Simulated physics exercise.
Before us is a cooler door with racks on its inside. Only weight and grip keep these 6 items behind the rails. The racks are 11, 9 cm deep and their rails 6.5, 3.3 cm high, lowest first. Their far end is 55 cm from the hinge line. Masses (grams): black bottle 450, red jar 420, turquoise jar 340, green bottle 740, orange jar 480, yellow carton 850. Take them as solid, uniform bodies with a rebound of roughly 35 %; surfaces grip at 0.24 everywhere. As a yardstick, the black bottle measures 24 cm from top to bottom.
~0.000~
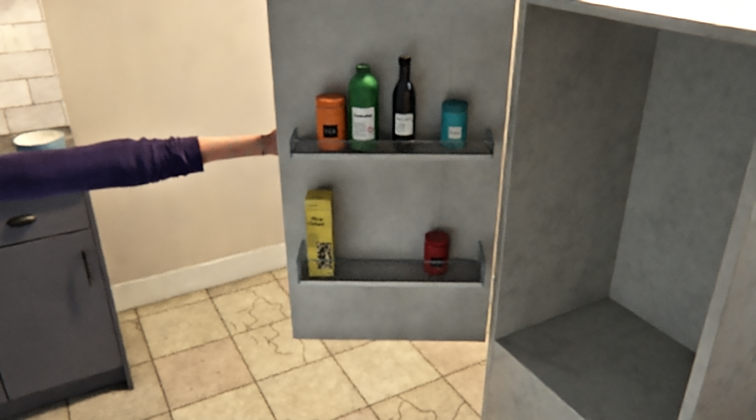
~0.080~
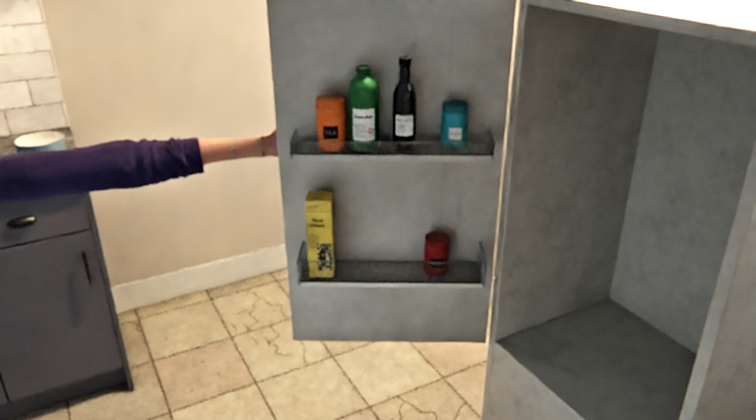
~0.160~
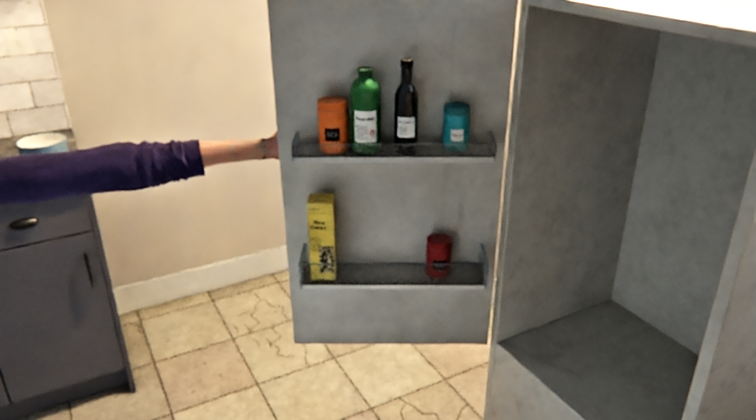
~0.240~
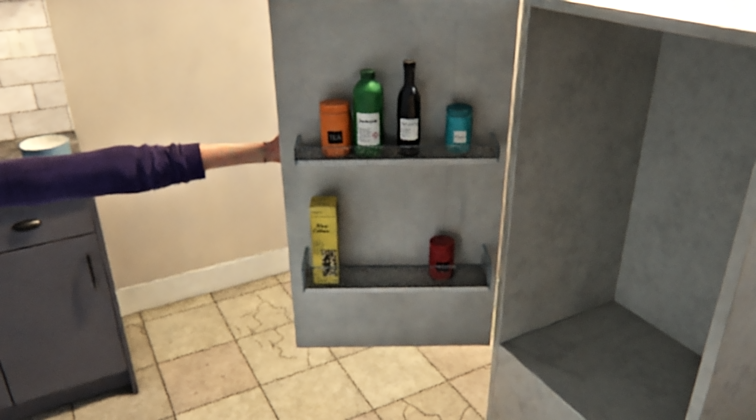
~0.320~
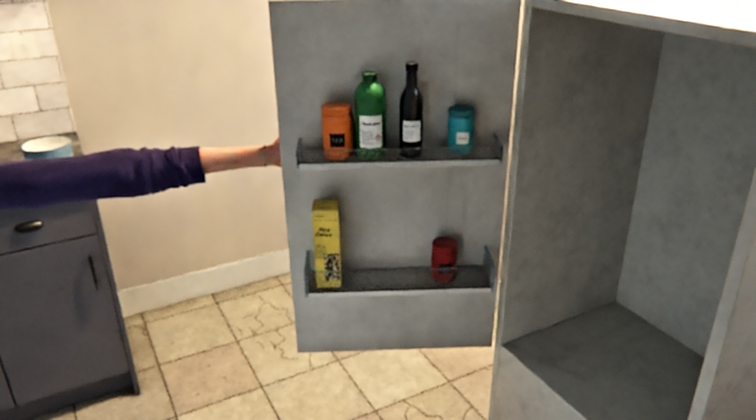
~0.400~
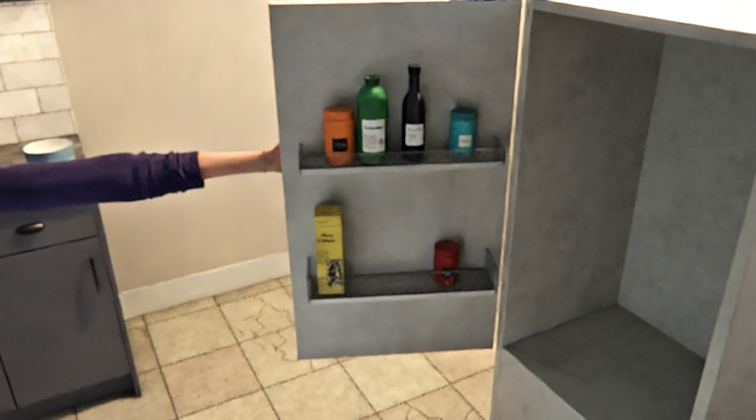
Open fridge door with bottles, jars and a yellow carton swinging slightly, slowly at first, as a purple-sleeved arm holds its edge.
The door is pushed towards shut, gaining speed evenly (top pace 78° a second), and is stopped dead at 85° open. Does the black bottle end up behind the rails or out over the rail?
The black bottle remains in the rack.
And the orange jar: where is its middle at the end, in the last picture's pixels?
At about (378, 165).
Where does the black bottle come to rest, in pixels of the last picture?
At about (449, 129).
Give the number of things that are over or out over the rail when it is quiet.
That comes to 0.
After 0.80 s, open by 93°.
After 1.00 s, open by 85°; black bottle leaning 3° near (450, 129); yellow carton leaning 10°; green bottle leaning 7°.
After 1.70 s, open by 85°; yellow carton slid 2 cm.
At rest (2.9 s), all 6 in place, give or take 5 cm. In the last view, black bottle near (449, 129).
